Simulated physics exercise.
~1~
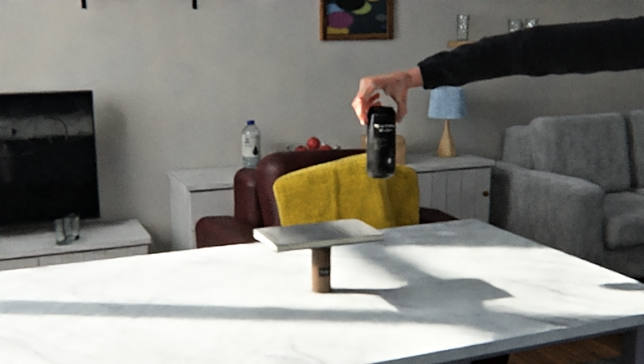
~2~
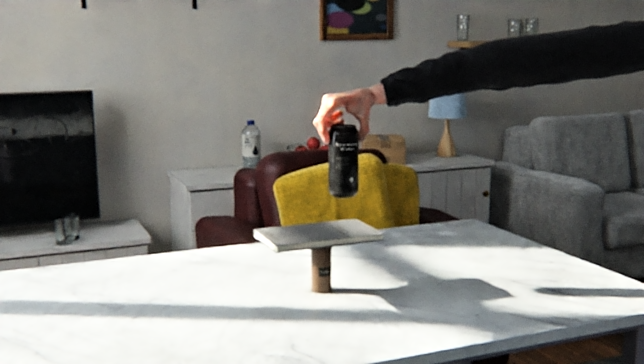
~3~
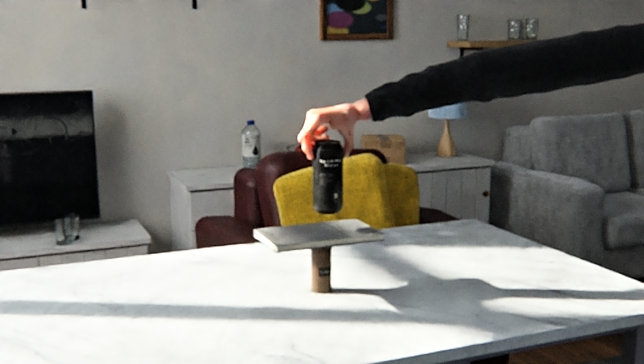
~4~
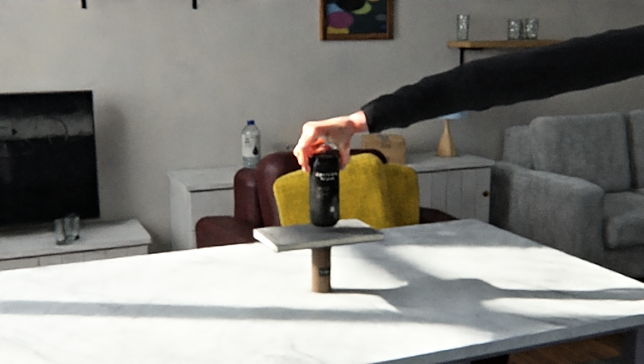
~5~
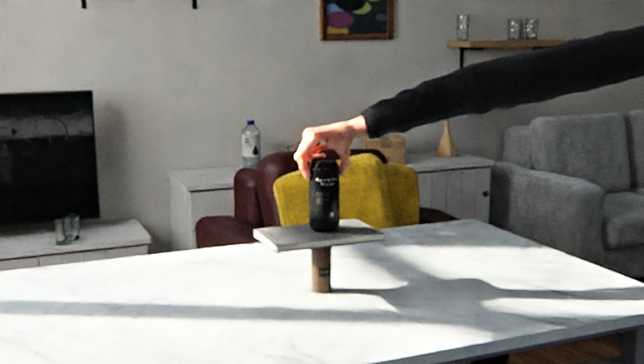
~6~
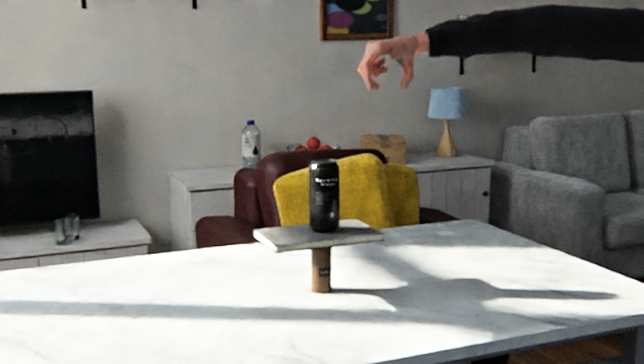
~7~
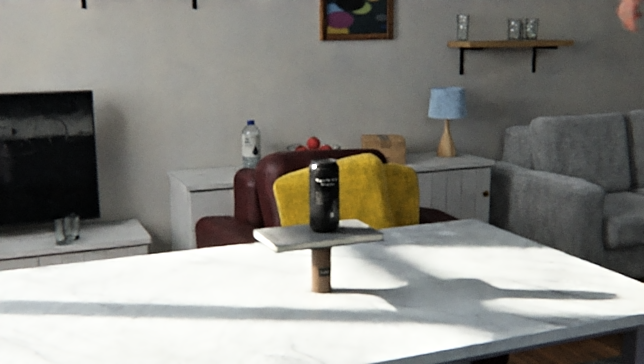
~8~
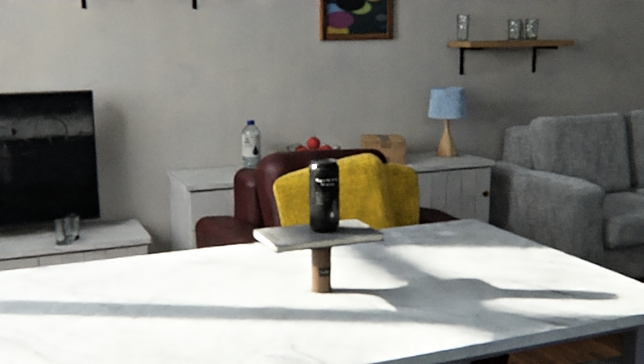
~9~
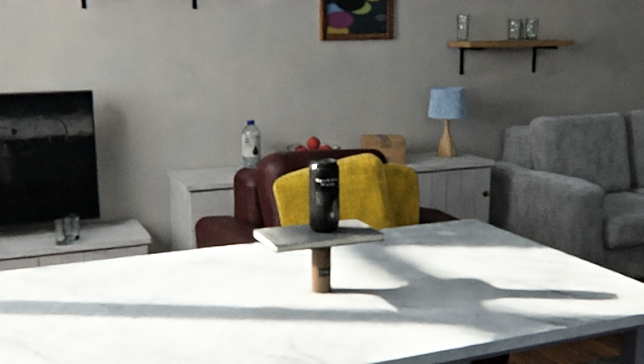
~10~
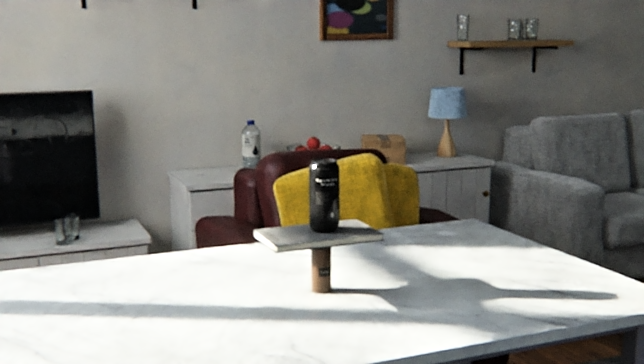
A hand carried a black can leftward and lowered it onto a flat grey book balanced on a short brown shaker on a white table, then let go and drew away to the right, leaving the can standing upright and the little tower steady.
